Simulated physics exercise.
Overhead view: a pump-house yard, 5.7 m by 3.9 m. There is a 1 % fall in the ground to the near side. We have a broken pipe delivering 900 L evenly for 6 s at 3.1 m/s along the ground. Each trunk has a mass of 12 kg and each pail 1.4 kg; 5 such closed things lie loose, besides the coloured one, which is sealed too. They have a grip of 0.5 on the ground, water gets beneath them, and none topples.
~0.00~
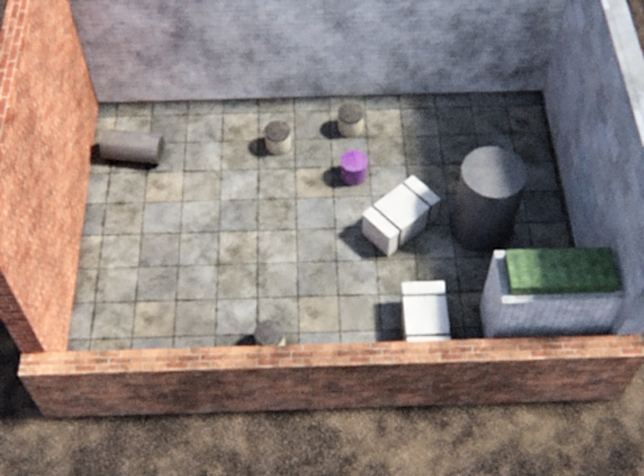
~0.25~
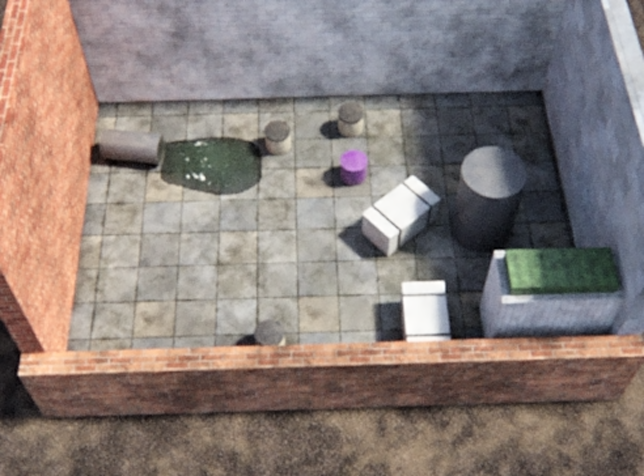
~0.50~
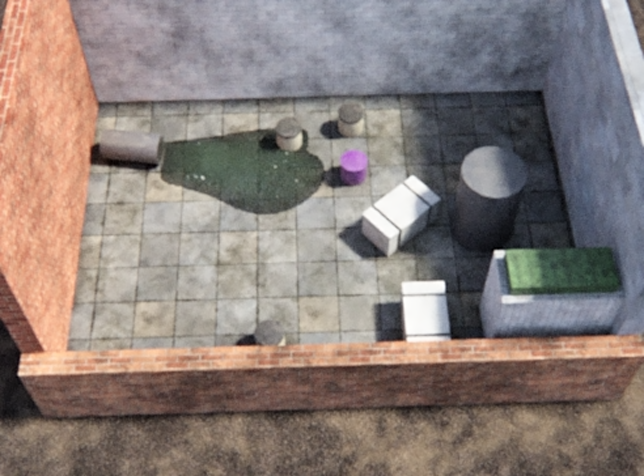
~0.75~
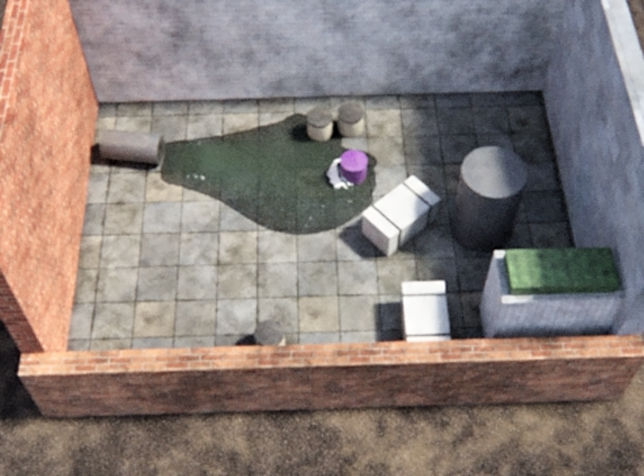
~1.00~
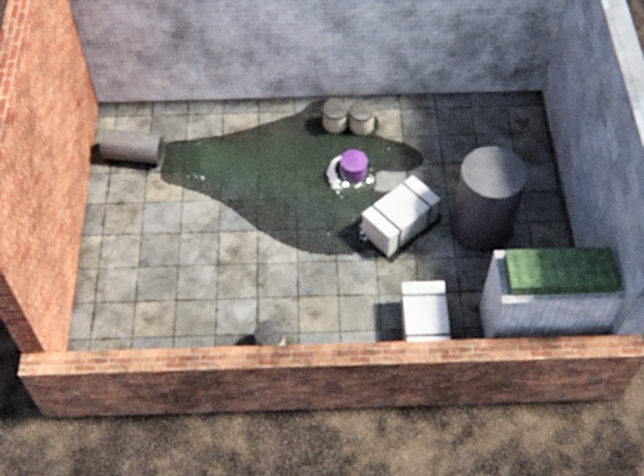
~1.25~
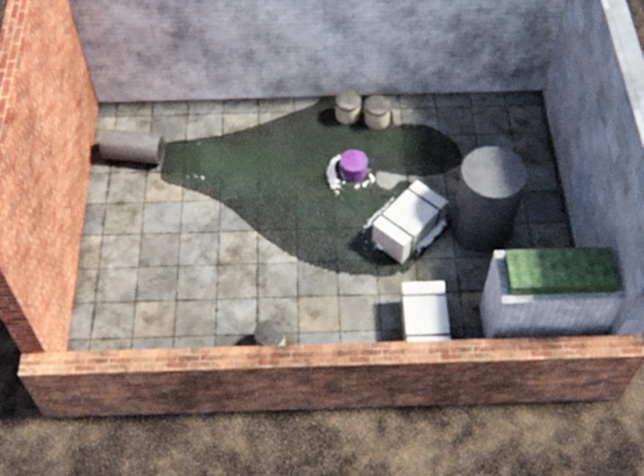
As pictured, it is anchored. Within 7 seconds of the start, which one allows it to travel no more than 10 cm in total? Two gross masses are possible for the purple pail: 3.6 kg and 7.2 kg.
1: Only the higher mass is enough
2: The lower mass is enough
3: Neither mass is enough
Neither mass is enough.
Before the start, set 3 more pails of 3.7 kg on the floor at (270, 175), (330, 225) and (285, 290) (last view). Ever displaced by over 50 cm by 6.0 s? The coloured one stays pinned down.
Sequence of outcomes: Crosses it, crosses it, does not cross it.
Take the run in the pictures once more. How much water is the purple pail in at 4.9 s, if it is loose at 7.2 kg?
Something like 15 centimetres.
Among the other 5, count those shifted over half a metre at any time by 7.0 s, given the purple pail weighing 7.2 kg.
5 in all.
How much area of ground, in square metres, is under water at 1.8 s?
Some 8.5 m2 of it.
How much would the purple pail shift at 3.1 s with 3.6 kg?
Roughly 250 cm.
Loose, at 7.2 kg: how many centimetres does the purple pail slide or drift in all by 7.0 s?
About 400 cm.
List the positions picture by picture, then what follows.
In the first frame, the purple pail at (354, 160), on the bottom; 0.0 m2 under water; 0 of 6 have shifted.
In the second frame, the purple pail at (354, 160) rests on the ground; water covers 0.8 m2; 0 of 6 have shifted.
In the third frame, the purple pail at (354, 160), on the bottom; water covers 1.6 m2; 1 of 6 have shifted.
In the fourth frame, the purple pail at (354, 160) rests on the ground; 2.8 m2 under water; 1 of 6 have shifted.
In the fifth frame, the purple pail at (354, 160) rests on the ground; water covers 3.9 m2; 2 of 6 have shifted.
In the sixth frame, the purple pail at (354, 160), on the bottom; 5.2 m2 under water; 3 of 6 have shifted.
After 1.8 s the purple pail would be 179 cm from its start with 3.6 kg and 98 cm from its start with 7.2 kg; 5 cm of water round it then.
After 3.1 s the purple pail would be 226 cm from its start with 3.6 kg and 203 cm from its start with 7.2 kg; 6 cm of water round it then.
After 4.9 s the purple pail would be 215 cm from its start with 3.6 kg and 234 cm from its start with 7.2 kg; 15 cm of water round it then.
After 7.0 s the purple pail would be 217 cm from its start with 3.6 kg and 245 cm from its start with 7.2 kg; 16 cm of water round it then.
